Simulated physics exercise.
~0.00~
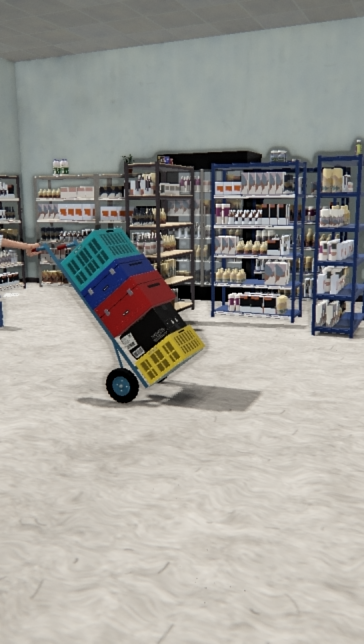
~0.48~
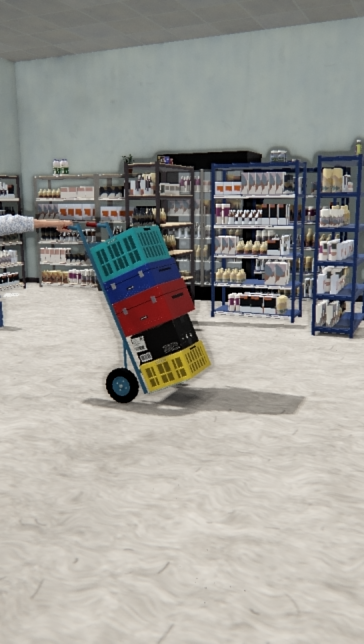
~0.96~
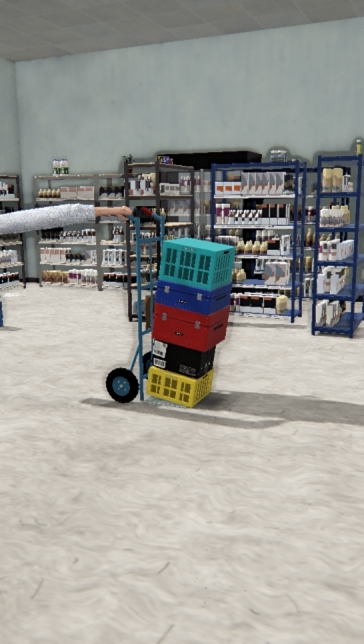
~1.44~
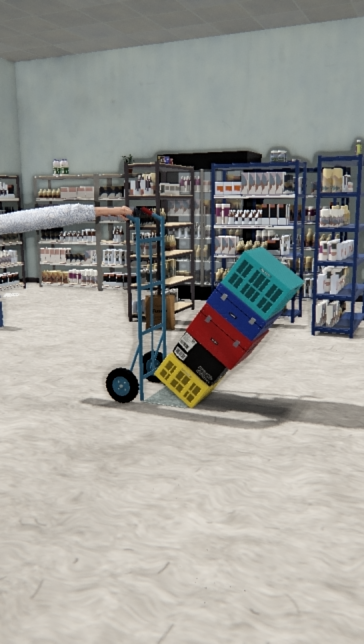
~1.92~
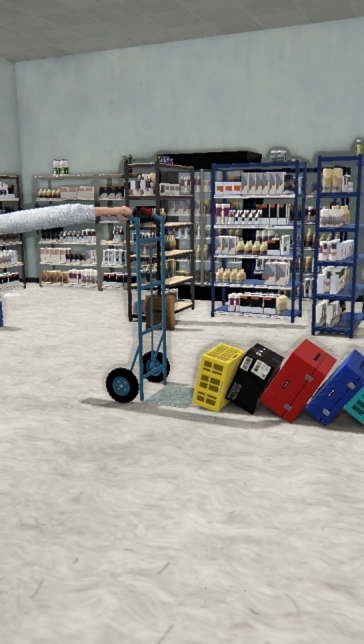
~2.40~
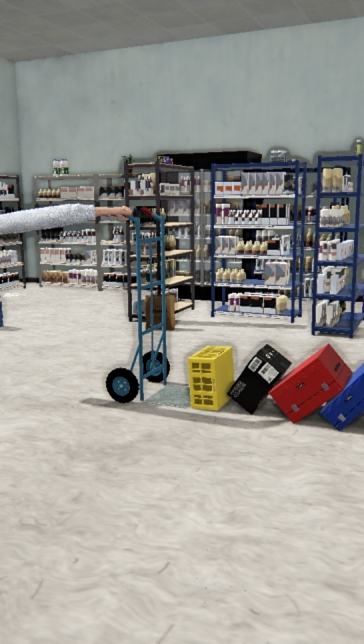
An arm in a pale sleeve reaches in from the left and grips a blue two-wheeled hand truck, seen from the side on the pale floor of a room lined with shelves of bottles. The tilted truck carries a stack with a yellow crate lowest, then a black parcel, a red toolbox, a blue toolbox and a turquoise crate on top. The arm swings the truck upright, and the loose stack tips away to the right. It topples across the floor, the turquoise crate landing farthest out and leaving view. The truck stands upright and empty, the tipped yellow crate nearest it, the black parcel and toolboxes strewn rightward.
